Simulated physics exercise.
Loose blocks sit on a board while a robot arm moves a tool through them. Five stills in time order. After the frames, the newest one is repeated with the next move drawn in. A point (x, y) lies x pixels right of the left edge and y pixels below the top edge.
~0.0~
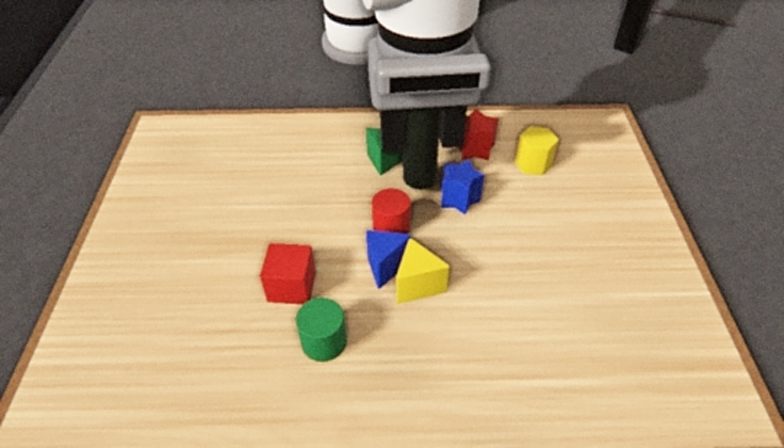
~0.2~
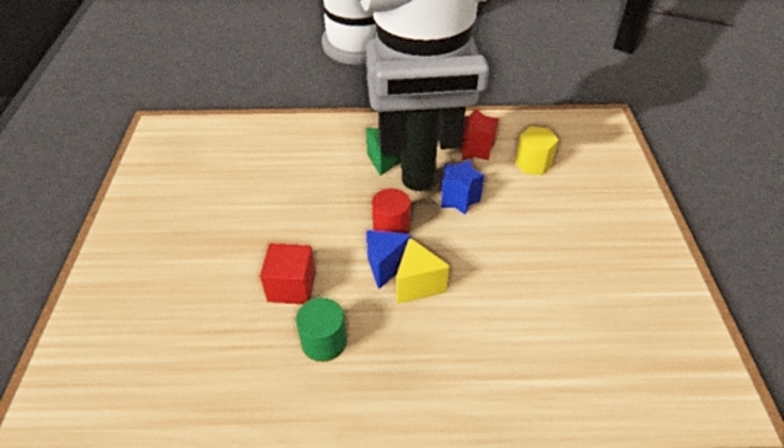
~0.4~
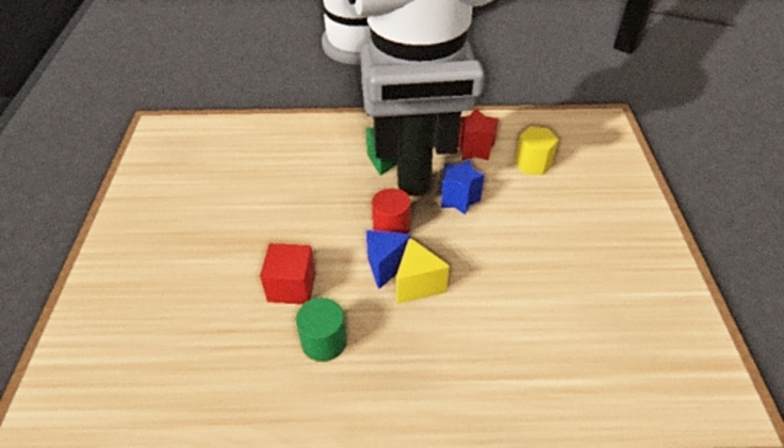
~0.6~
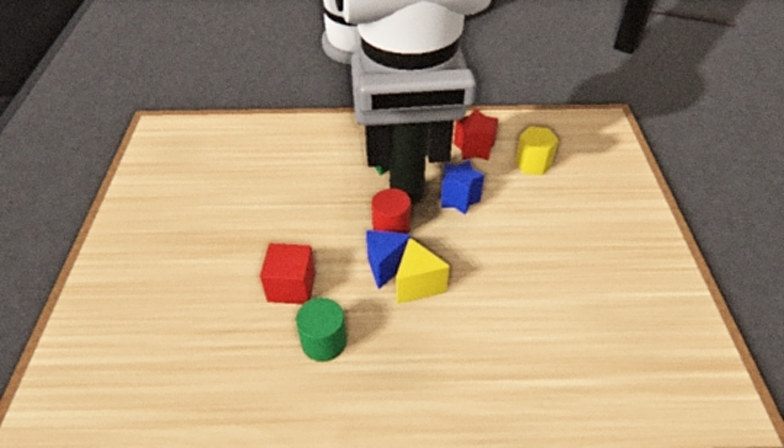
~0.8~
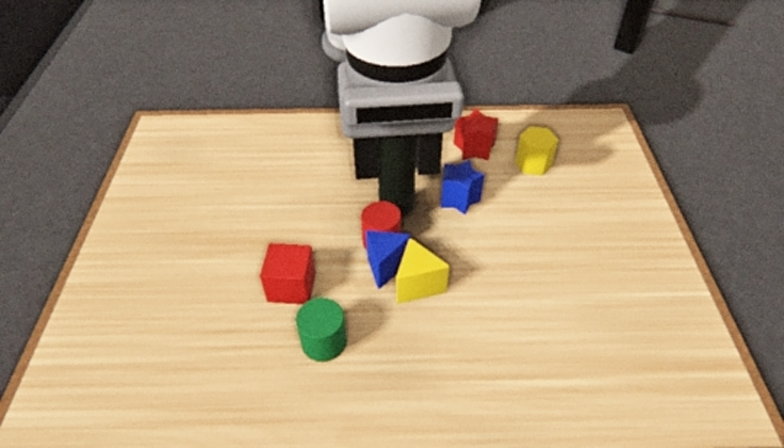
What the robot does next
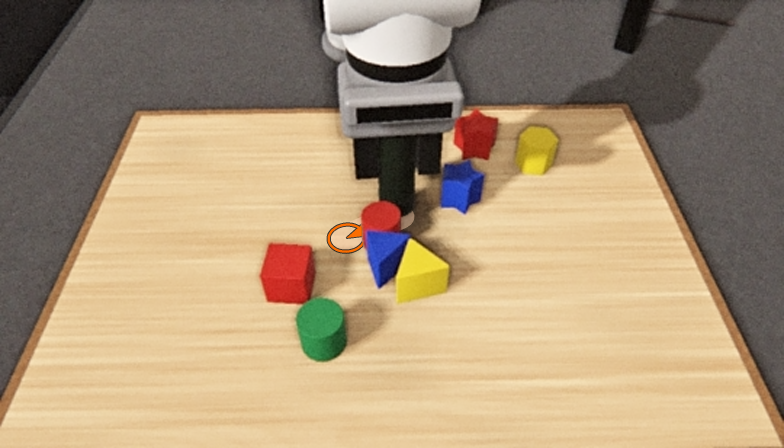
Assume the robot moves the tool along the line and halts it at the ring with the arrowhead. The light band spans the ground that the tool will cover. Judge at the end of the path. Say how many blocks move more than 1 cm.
Here I'd predict two blocks moving more than 1 cm.
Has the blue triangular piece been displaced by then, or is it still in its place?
At the moment the path ends, the blue triangular piece no longer stands where it did.
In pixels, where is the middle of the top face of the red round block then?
It will likely be found at (348, 240).
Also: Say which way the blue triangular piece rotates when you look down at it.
Counterclockwise rotation.
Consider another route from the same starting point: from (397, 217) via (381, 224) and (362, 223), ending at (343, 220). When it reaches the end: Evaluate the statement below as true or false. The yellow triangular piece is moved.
Verdict: False.
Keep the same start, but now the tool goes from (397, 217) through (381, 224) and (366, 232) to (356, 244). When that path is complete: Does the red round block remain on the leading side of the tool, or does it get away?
Kept ahead.
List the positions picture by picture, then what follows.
The first frame shows tool's lower end (420, 179); red round block (391, 201); blue triangular piece (385, 242); blue star block (462, 173).
The second frame shows tool (418, 181); blocks still.
The third frame shows tool (414, 186); blocks still.
The fourth frame shows tool (407, 194); blocks still.
The fifth frame shows tool (397, 206); red round block (381, 215); blue triangular piece (385, 242); blue star block (462, 173).
Drawn move, from (397, 217) directly to (347, 238).
What follows on the original path. Halfway along, tool (371, 216); red round block (362, 228); blue triangular piece (383, 251), turned 30° anticlockwise.
At the end, tool (346, 227); red round block (348, 240); blue triangular piece (382, 254), turned 45° anticlockwise; blue star block still.
